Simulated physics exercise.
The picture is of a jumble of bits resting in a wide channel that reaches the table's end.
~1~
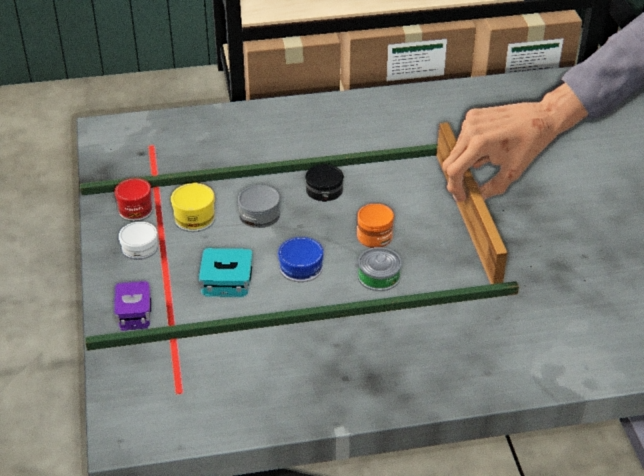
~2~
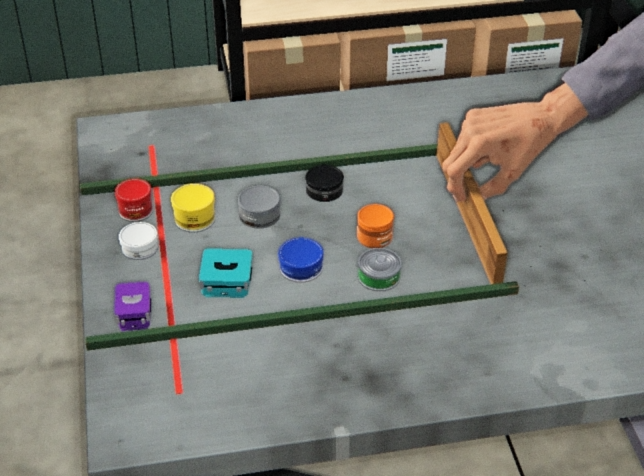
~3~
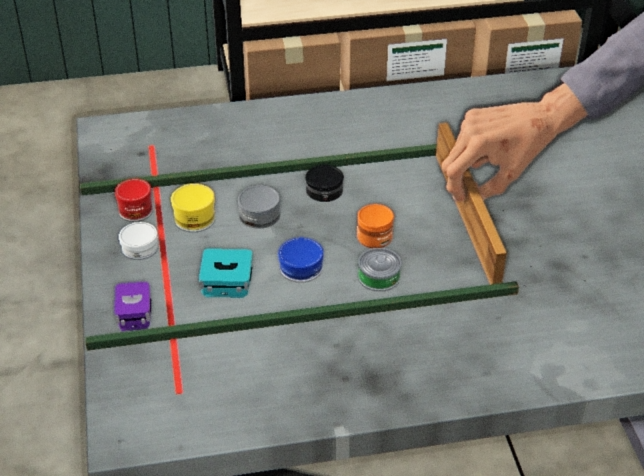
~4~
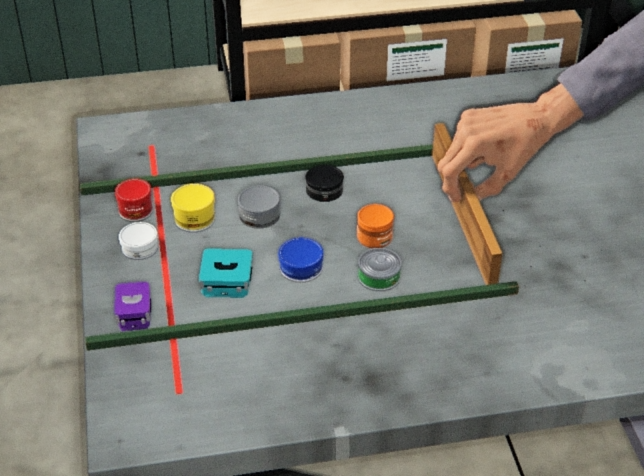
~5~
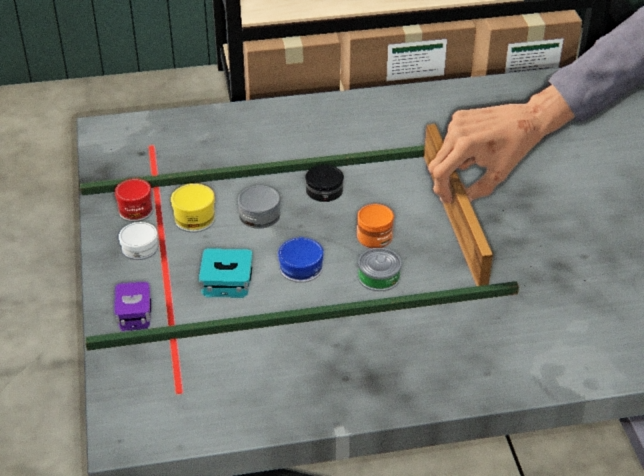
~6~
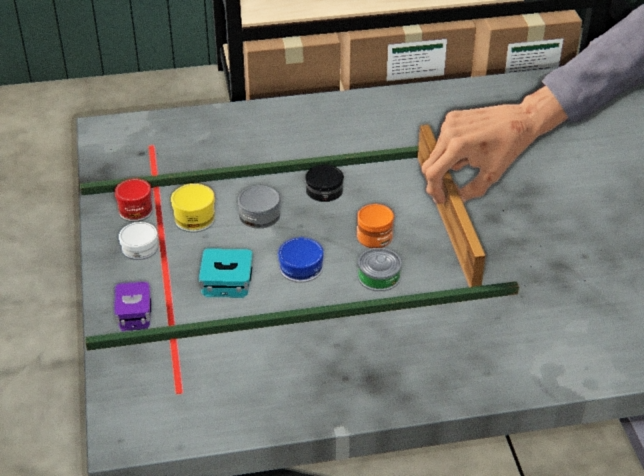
A hand reaching in from the right grips a wooden board, seen from above at an angle on a grey table with boxes shelved behind. Between two green rails sit red, white, yellow, grey, black, orange, blue and green-and-silver round containers, a turquoise case and a purple case, with red tape crossing at left. The board stays still, then slides slightly left, touching nothing.
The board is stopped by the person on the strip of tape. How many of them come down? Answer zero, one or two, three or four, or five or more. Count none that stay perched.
One or two.
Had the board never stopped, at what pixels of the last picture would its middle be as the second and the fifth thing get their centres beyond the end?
First: Around (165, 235). Next: Around (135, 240).
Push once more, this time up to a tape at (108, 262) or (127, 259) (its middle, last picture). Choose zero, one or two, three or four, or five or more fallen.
Falls: Five or over; at least five.
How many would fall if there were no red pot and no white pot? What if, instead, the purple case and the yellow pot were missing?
Going first to second: 1 and 0.
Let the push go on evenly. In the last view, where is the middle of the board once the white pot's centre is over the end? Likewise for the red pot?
For the white pot, about (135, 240); for the red pot, about (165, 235).
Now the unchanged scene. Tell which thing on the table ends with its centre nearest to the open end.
Foremost: The red pot.
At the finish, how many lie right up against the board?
The count comes out at 5.
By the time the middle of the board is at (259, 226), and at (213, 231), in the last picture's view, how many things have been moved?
Moved so far: 7, then 9.
Soon after, none off yet; purple case at rest near (134, 308); red pot at rest near (135, 201); white pot at rest near (139, 241).
In the end, the number that fall off is one or two; gone, purple case.
